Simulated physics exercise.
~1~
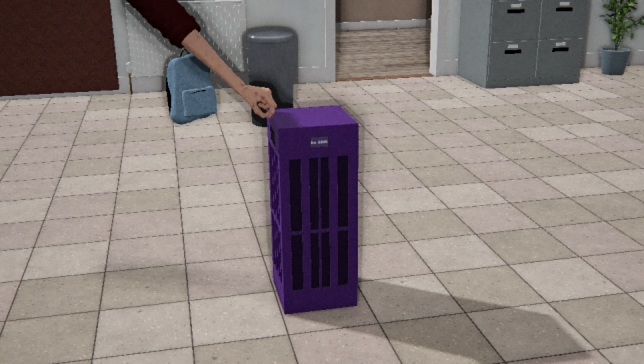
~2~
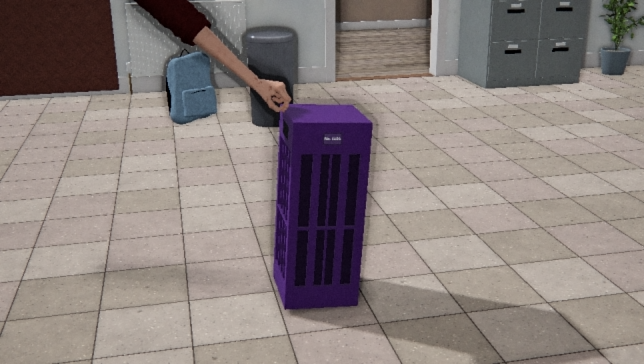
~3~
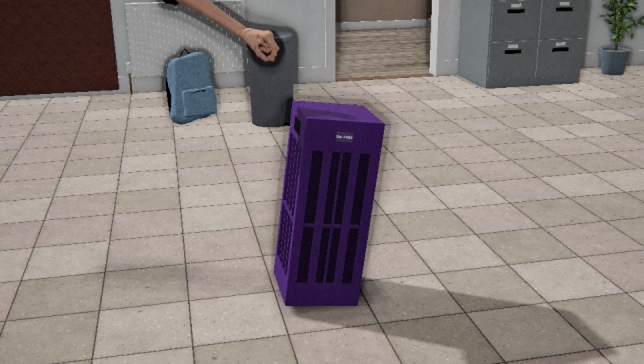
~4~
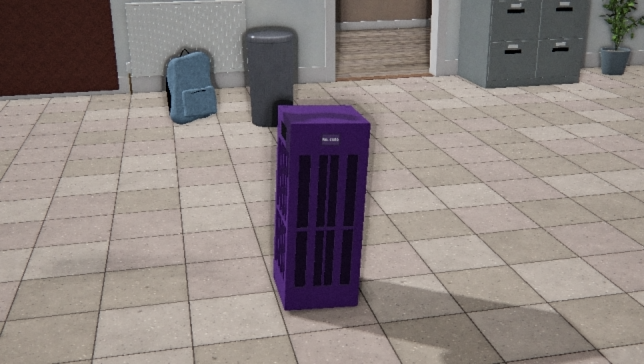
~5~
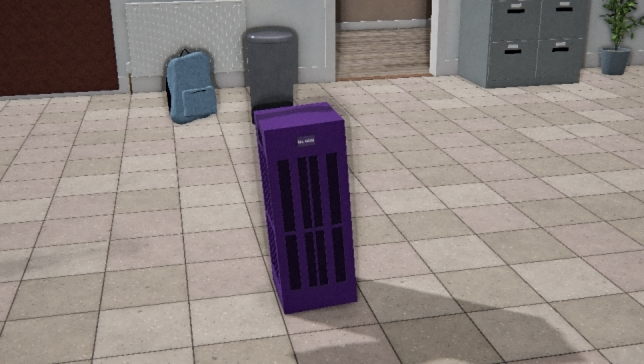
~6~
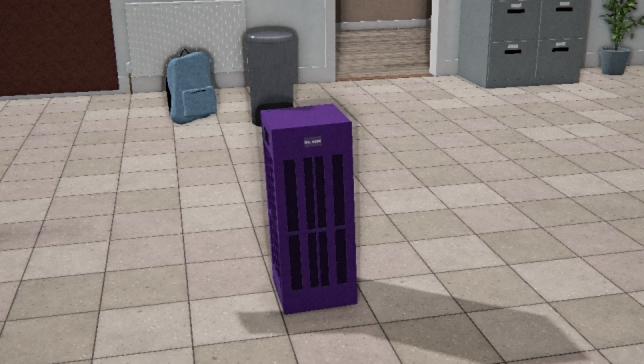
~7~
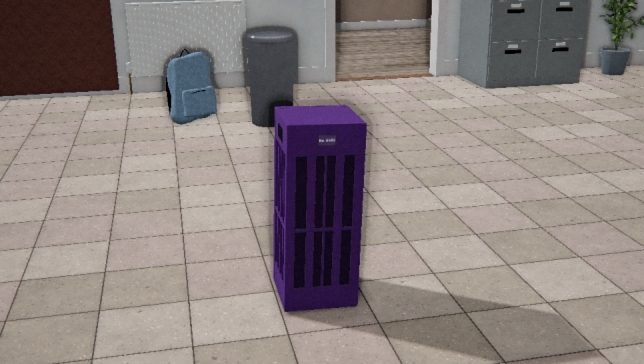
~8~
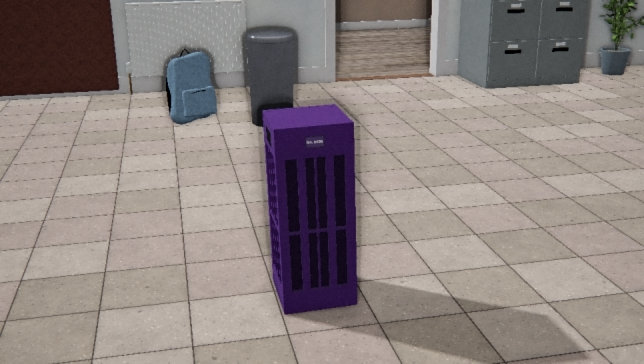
A tall purple crate, pushed by a hand, tips right, rocks back and forth, and stays upright.
